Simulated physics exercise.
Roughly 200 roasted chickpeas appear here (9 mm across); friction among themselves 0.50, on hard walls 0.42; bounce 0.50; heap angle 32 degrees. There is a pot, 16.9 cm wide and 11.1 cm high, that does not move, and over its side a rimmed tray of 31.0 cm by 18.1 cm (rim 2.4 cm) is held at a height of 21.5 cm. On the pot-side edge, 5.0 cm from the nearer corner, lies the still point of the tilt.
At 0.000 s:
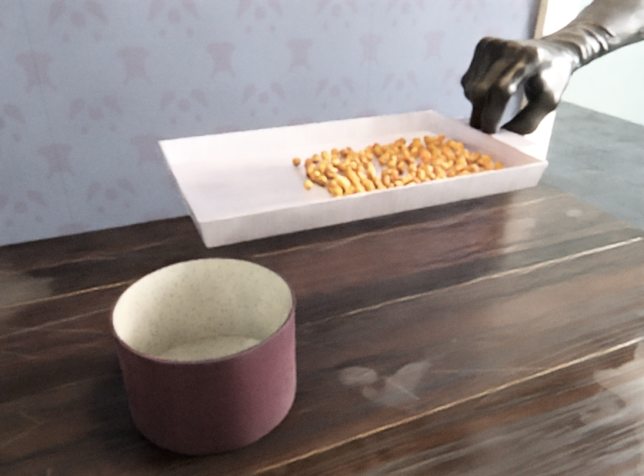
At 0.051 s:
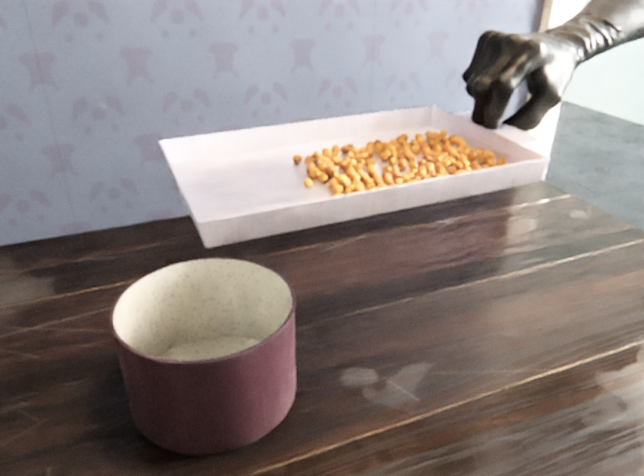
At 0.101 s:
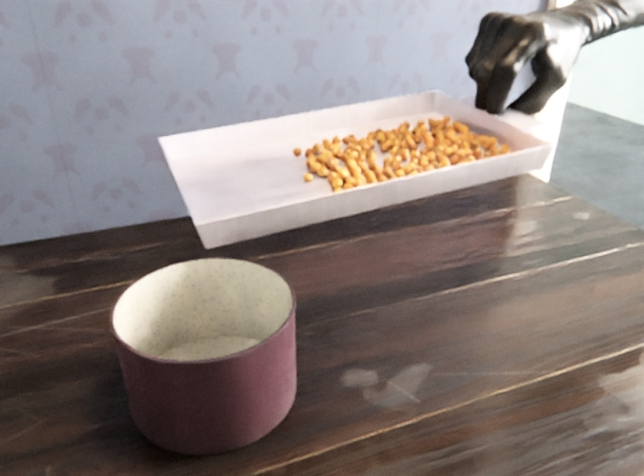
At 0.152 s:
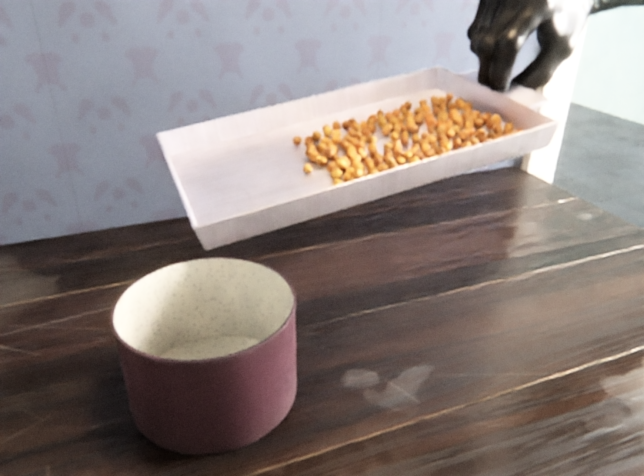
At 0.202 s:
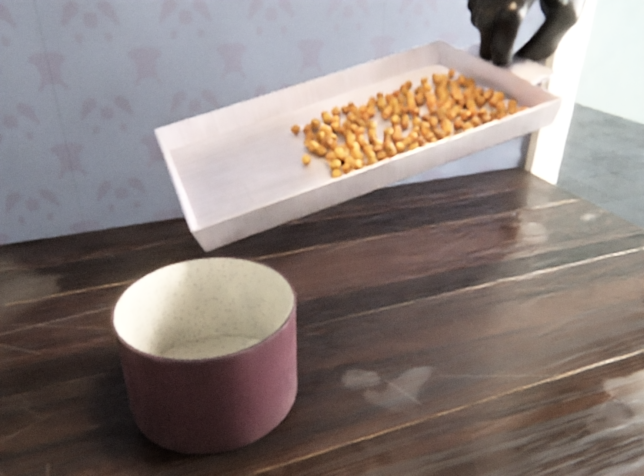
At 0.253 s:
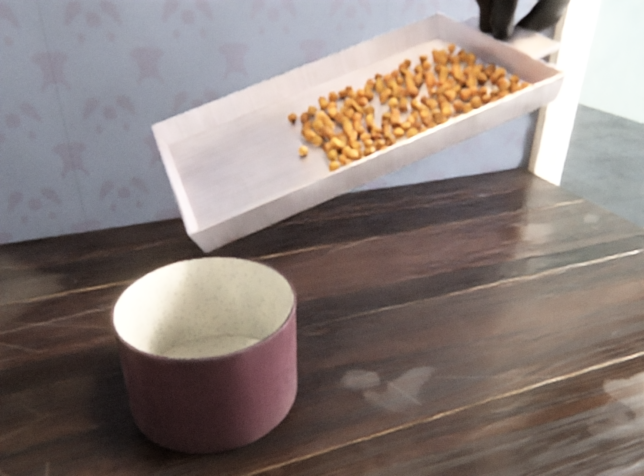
The clip shows a dark, glossy hand at the right end of a shallow white tray of roasted chickpeas, raising that end so the tray tilts down leftward, while a maroon pot stays still on the dark wooden table.
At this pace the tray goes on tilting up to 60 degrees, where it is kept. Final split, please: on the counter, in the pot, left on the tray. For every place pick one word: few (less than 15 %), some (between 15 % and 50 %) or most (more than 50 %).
Counter gets some, pot gets few, tray gets most.
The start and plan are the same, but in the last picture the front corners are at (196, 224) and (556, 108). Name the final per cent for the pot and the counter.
The pot gets 0 and the counter 5.
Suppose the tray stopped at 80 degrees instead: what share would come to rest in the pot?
In that case, near 10 percent.
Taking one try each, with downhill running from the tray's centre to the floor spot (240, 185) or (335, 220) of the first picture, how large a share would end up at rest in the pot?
First try: Around 10 percent; second try: Around 0 percent.
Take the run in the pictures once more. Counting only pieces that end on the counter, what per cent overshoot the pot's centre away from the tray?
About 100 per cent.
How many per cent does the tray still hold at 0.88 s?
Some 75 per cent of the load.
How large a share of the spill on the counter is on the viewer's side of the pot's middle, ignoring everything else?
Share: Some 100 %.
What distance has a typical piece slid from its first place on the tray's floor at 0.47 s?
It has moved some 4 cm from its start.
After 0.47 s, tilt 40 degrees; the tray holds 100 %, the pot 0 %.
After 0.61 s, tilt 54 degrees; the tray holds 100 %, the pot 0 %.
Then, at 0.88 s, tilt 60 degrees; the tray holds 75 %, the pot 0 %.
By 2.0 s all is still; counter 30 %, pot 5 %, tray 65 %.
